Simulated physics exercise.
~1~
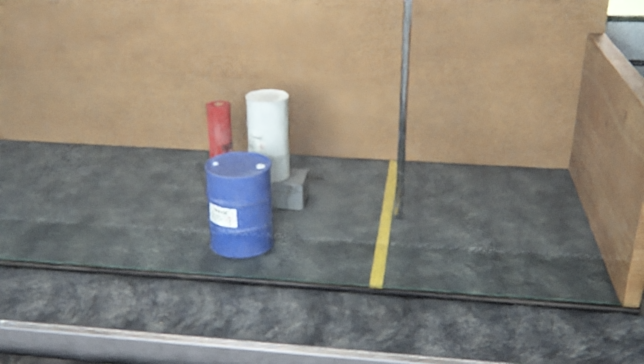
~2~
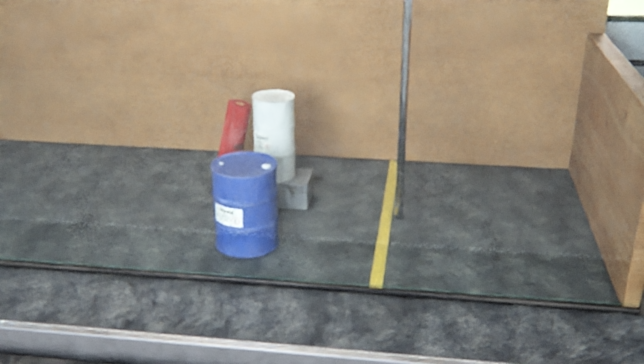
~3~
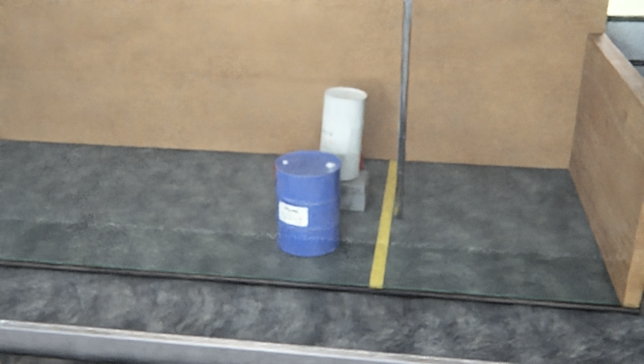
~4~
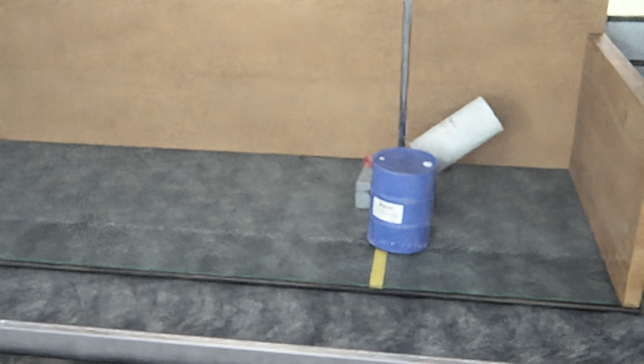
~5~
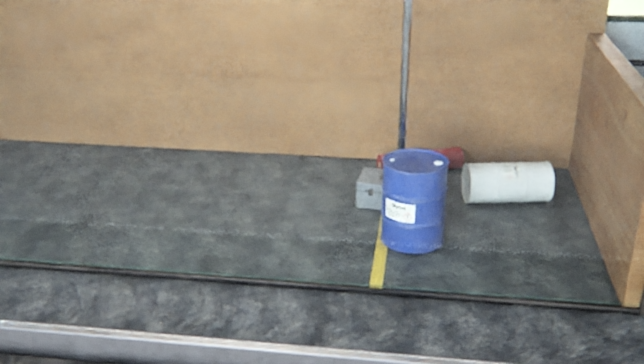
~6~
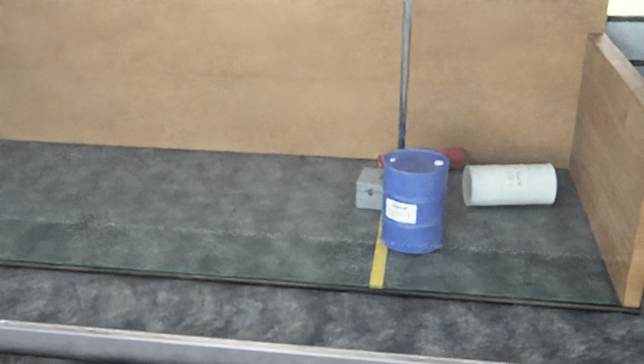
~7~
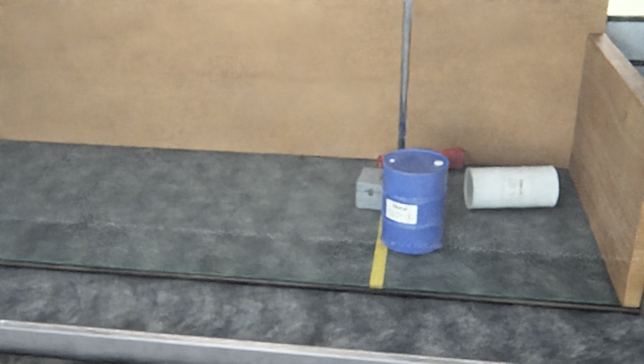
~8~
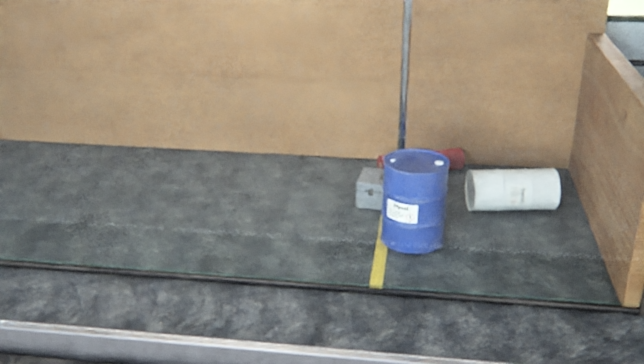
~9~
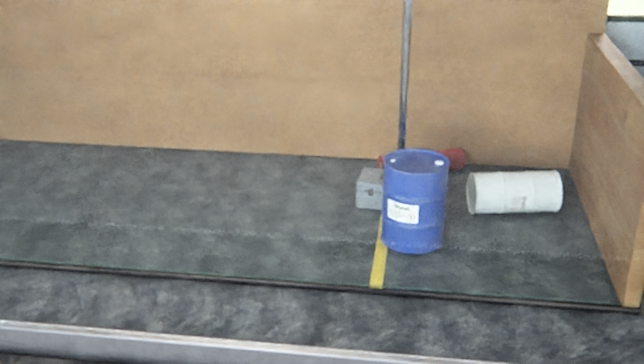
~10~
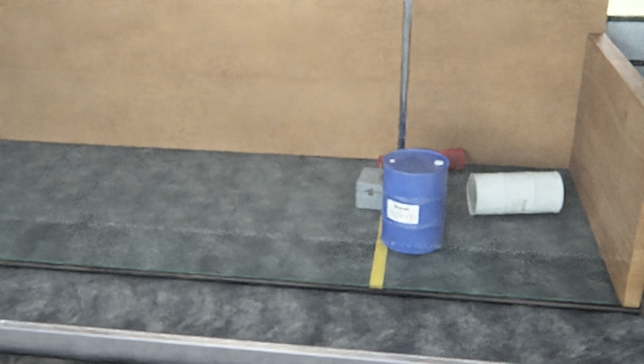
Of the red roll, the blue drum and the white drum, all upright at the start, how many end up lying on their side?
Two of them end up lying on their side, the red roll and the white drum, while the blue drum stays upright.
In a bay, a blue drum slides right past a yellow line while two cylinders topple.
